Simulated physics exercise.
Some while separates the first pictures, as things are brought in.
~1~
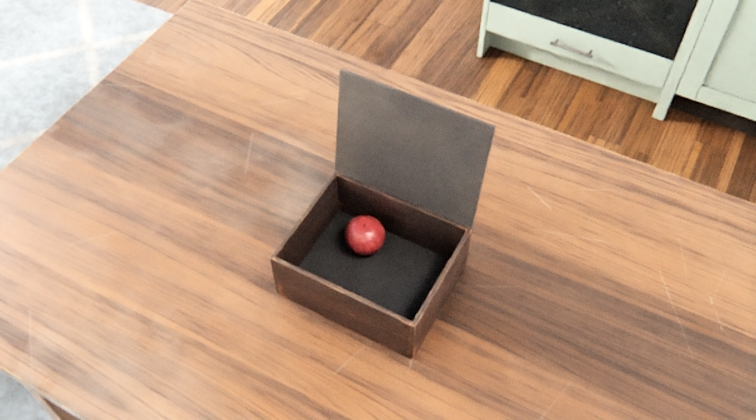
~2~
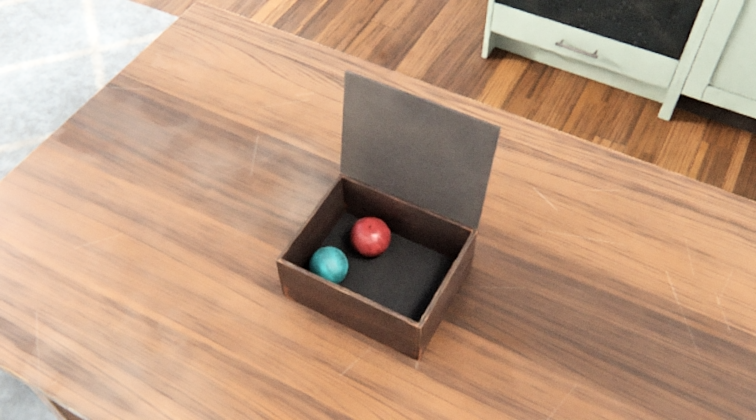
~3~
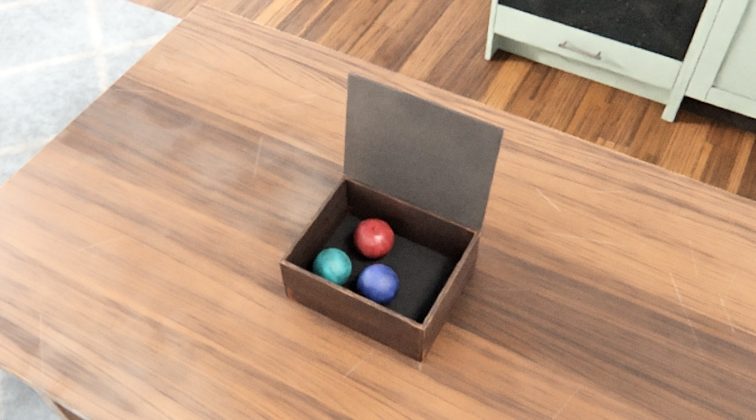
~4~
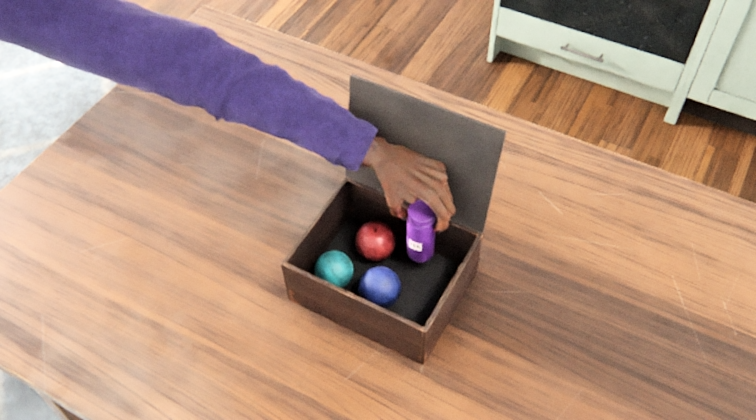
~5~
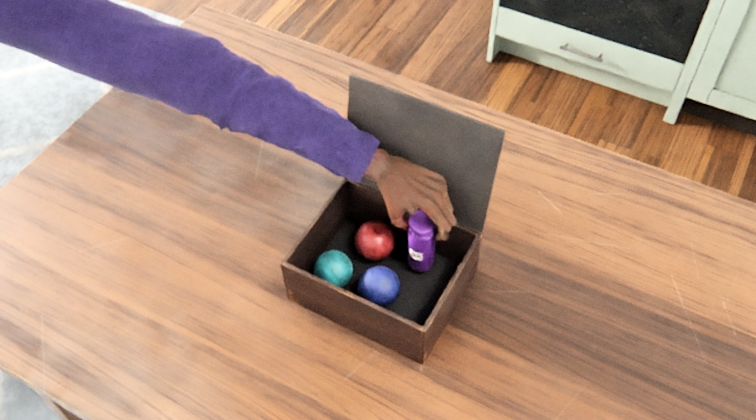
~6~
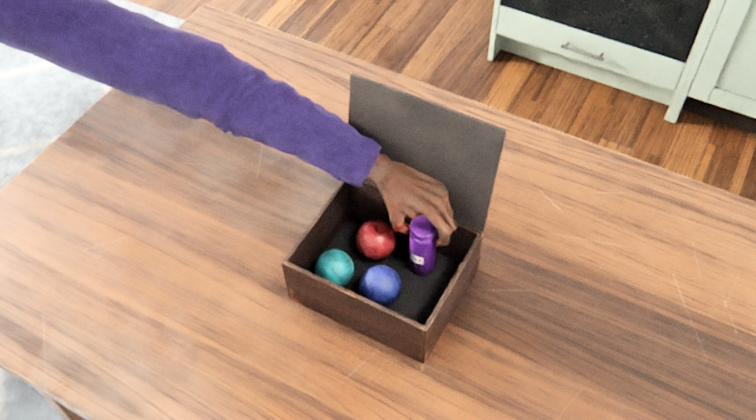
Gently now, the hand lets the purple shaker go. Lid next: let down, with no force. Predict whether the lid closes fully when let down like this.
I predict the lid will sit proud.
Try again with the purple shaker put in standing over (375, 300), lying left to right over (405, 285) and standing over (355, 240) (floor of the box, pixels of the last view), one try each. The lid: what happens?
With the first placement it closes properly, with the second it closes properly, and with the third it doesn't close.
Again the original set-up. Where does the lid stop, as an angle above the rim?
I'd say roughly 35 degrees above the rim.
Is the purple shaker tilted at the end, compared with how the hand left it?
As it turns out, it keeps its original angle.
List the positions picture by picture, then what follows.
In the first picture, the last thing is not in view yet.
In the second picture, the last thing is not in view yet; turquoise ball (329, 266).
In the third picture, the last thing is not in view yet; red apple (374, 239).
In the fourth picture, coming down; purple shaker (421, 232); blue ball (380, 288).
In the fifth picture, coming down; purple shaker (422, 242); turquoise ball (333, 270).
In the sixth picture, put in, still held; purple shaker (423, 246); red apple (376, 240).
Then, 1.10 s past the last view, lid starting down.
Then, 1.50 s past the last view, lid 66° above the rim.
Then, 1.80 s past the last view, lid 43° above the rim.
Finally, lid 35° above the rim; all 4 still in place. Final places as the last picture's camera would see them, purple shaker near (423, 246).
